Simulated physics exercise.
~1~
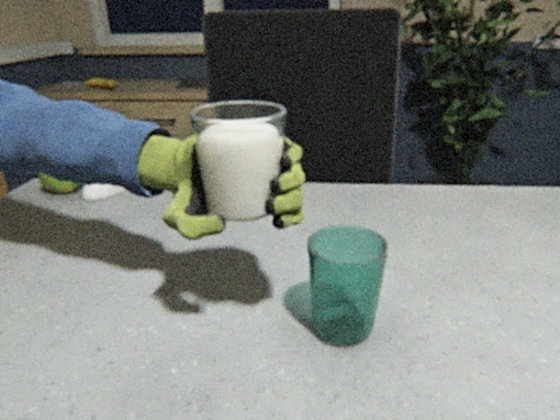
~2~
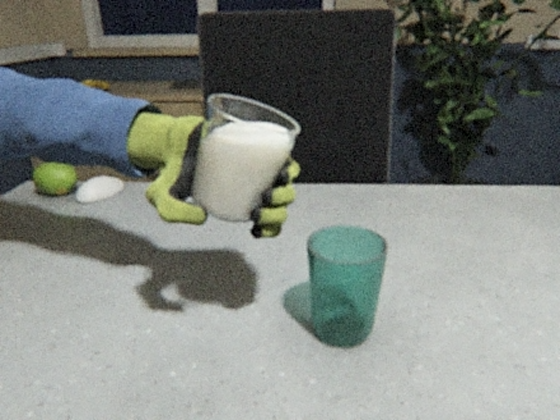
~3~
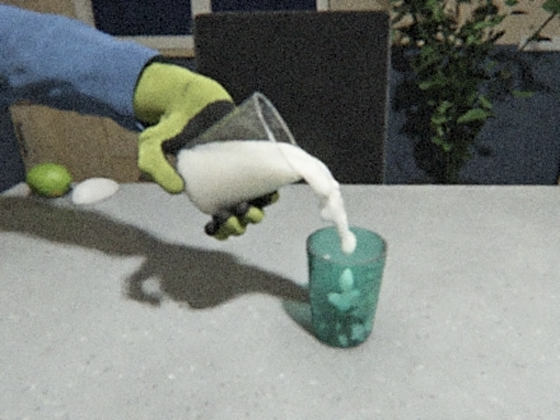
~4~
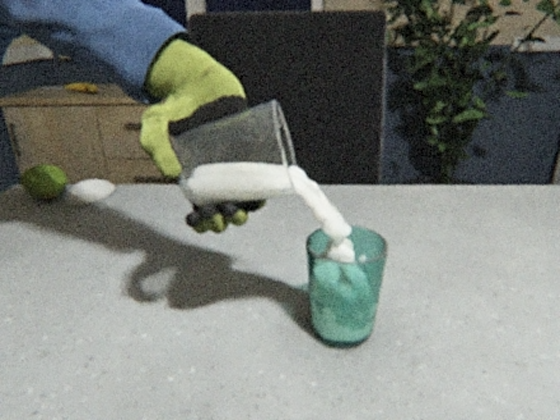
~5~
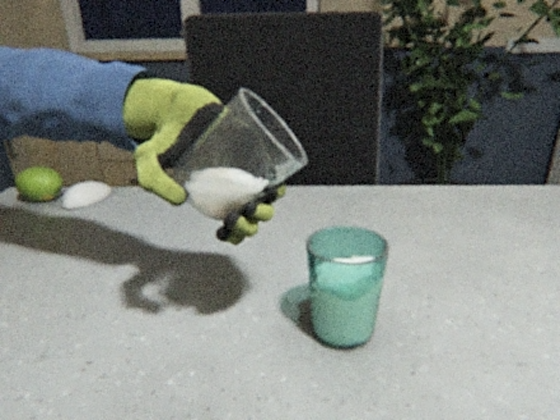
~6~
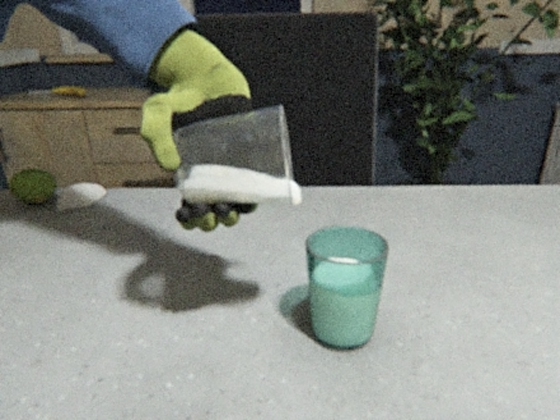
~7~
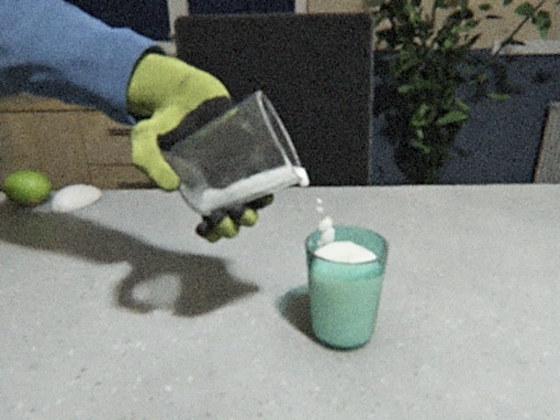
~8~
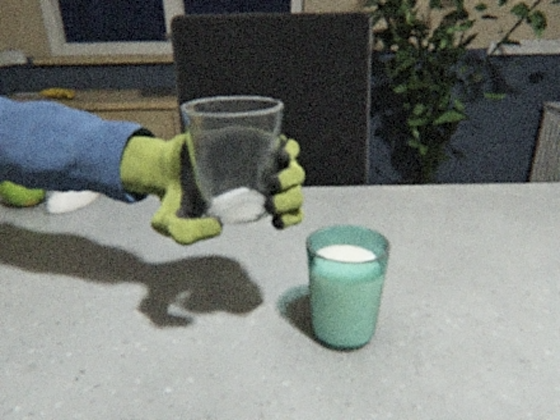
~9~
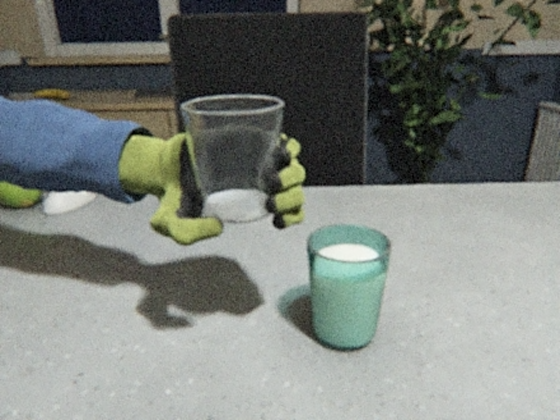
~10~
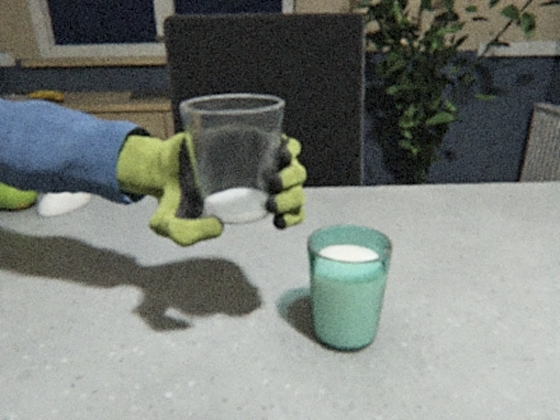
A gloved hand tips milk from a clear tumbler into a green glass, then levels it.
